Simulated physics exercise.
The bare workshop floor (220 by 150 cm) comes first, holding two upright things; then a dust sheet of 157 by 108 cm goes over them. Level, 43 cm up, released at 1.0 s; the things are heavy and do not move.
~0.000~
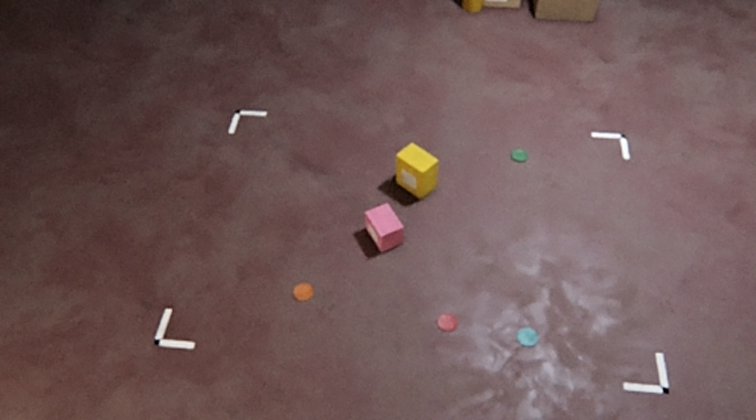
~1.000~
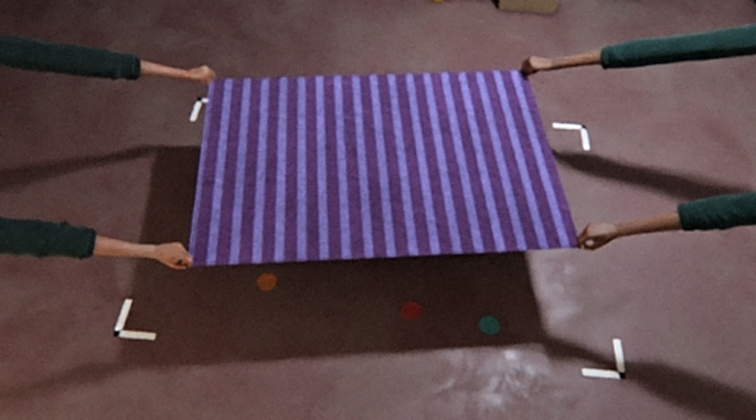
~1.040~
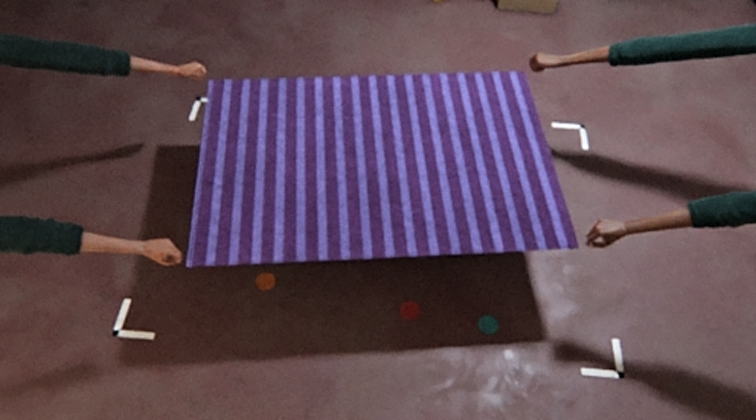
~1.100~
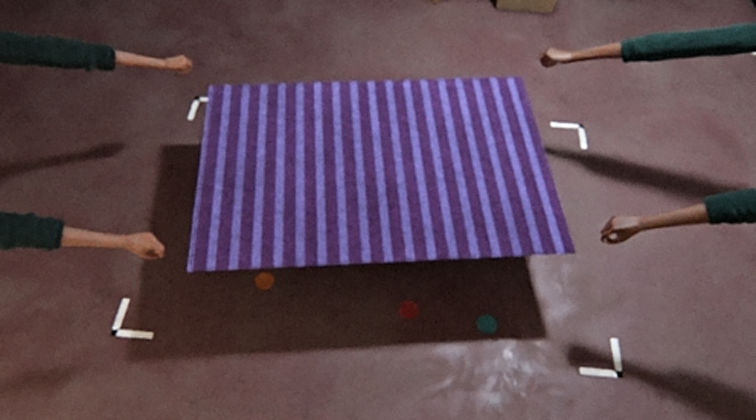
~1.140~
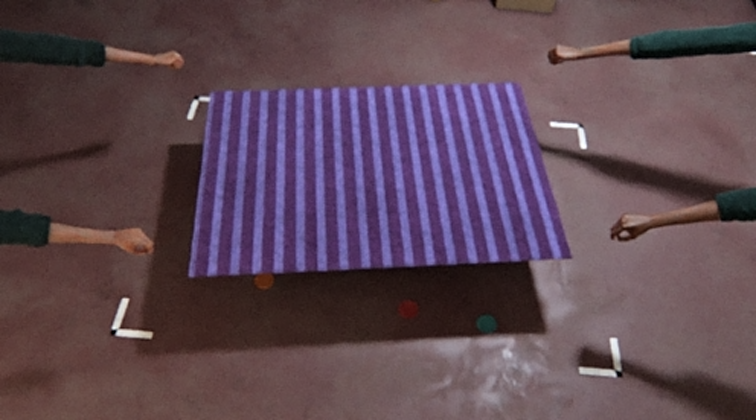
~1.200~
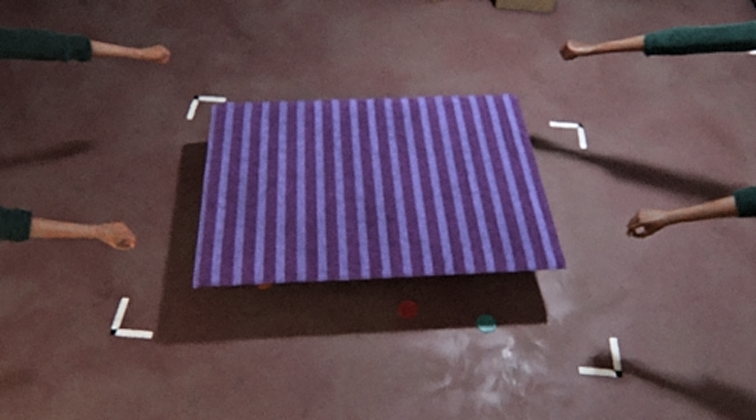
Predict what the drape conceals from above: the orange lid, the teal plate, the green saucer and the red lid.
The orange lid vanishes under it, the teal plate still shows, the green saucer vanishes under it, the red lid stays uncovered.
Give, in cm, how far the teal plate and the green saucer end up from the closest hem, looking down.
16 cm and 8 cm.
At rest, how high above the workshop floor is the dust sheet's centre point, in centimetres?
Some 16 cm up.
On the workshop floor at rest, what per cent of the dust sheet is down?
I'd put it near 55 in a hundred.
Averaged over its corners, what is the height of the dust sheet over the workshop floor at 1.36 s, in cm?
Mean corner height at that time: Approx. 0 cm.
At 1.4 s, 15 % of it is down, spanning 165 by 129 cm, above orange lid, green saucer.
At 1.5 s, 50 % of it is down, spanning 161 by 129 cm, above orange lid, green saucer.
At 1.7 s, 50 % of it is down, spanning 160 by 129 cm, above orange lid, green saucer.
At 1.8 s, 50 % of it is down, spanning 160 by 129 cm, above orange lid, green saucer.
At 3.3 s, 55 % of it is down, spanning 159 by 128 cm, above orange lid, green saucer.
